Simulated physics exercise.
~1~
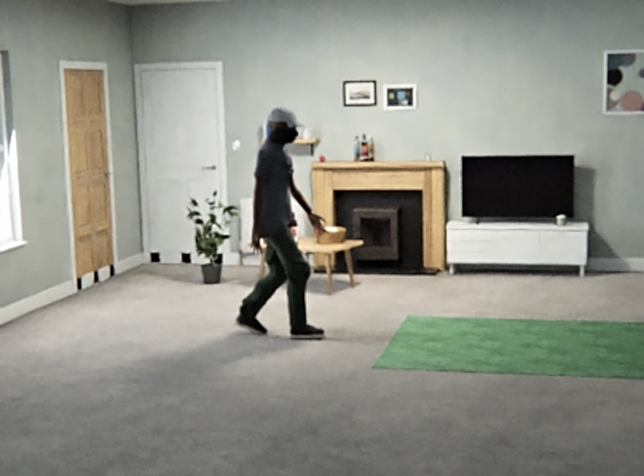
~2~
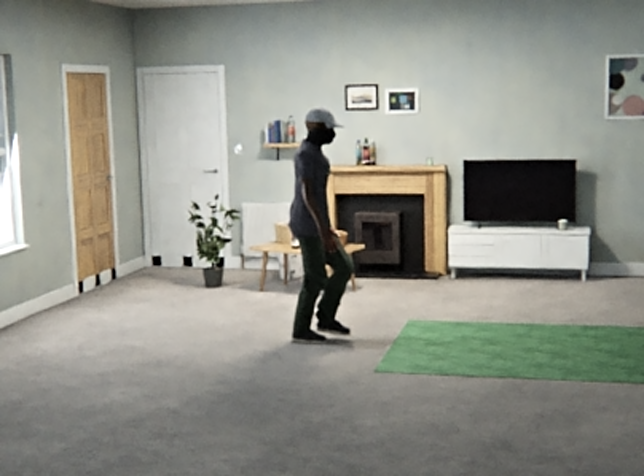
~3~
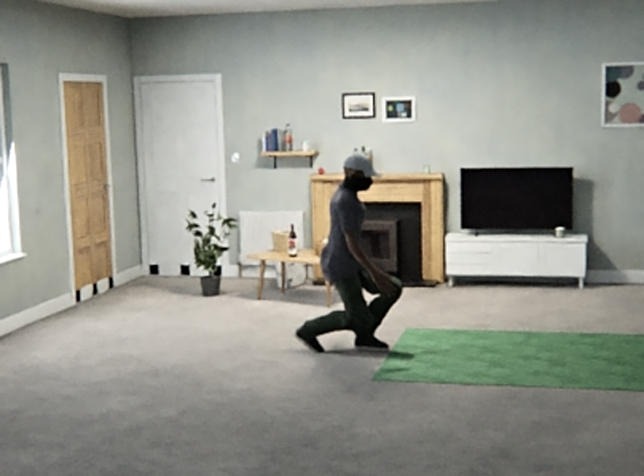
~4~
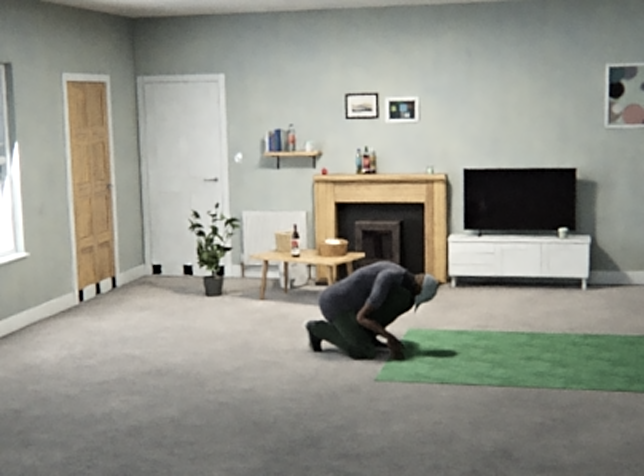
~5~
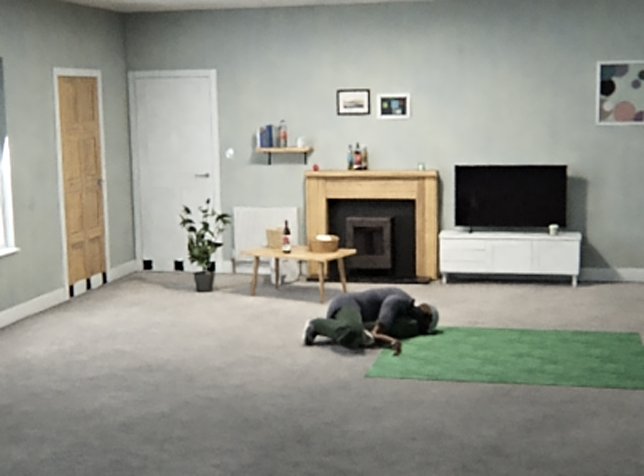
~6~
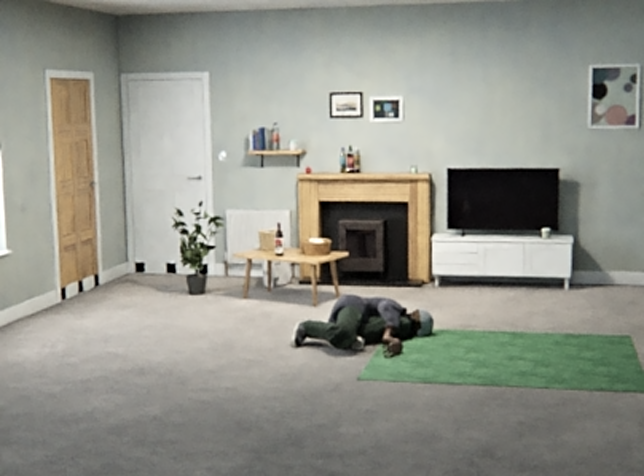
Person in a cap walking right across a living room, sinking to the knees and slumping down, head on the green mat.
